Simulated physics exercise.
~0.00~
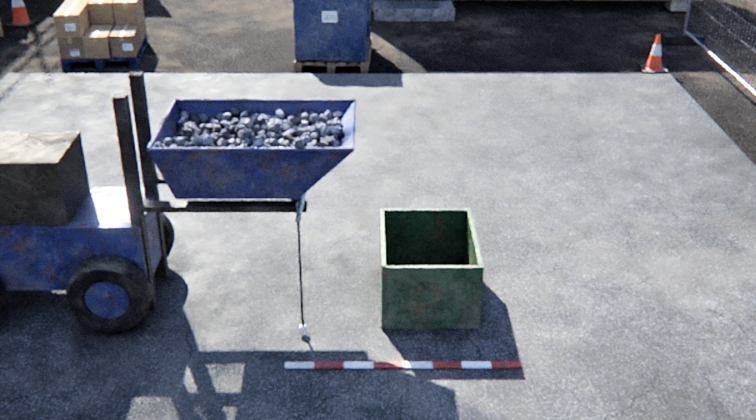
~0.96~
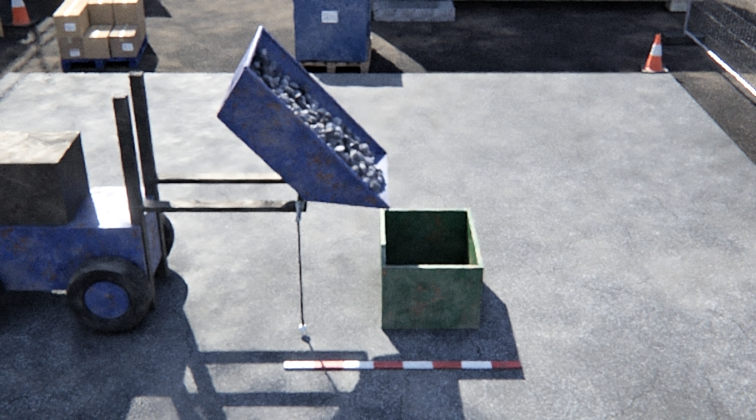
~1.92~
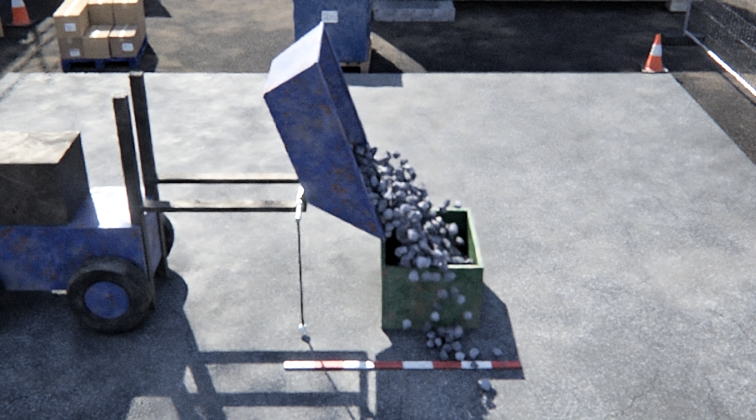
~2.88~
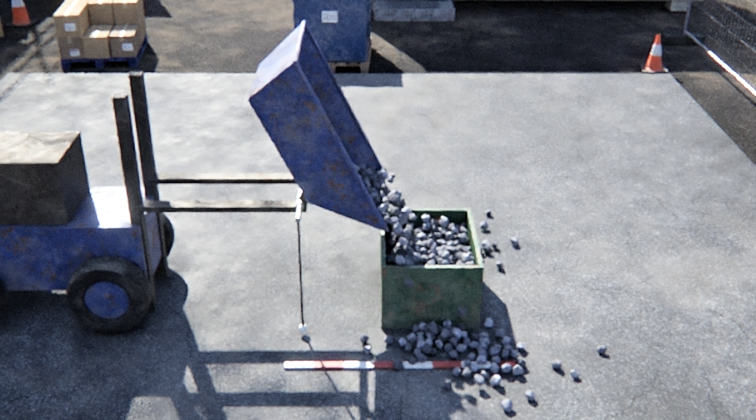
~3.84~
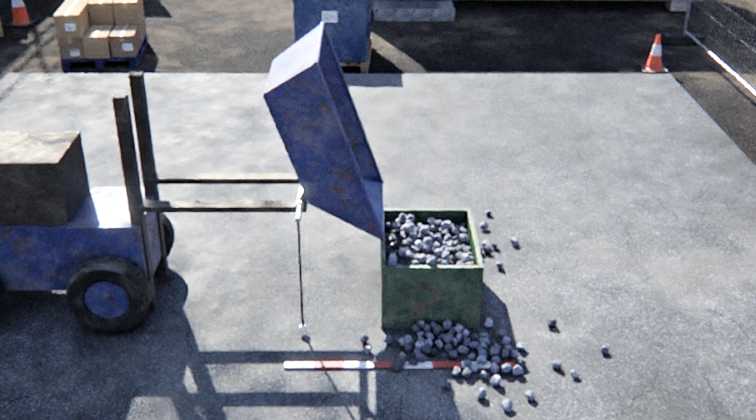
Blue forklift skip tipping grey rocks into a green bin, rocking back and forward until empty, with some stones spilling onto the ground.
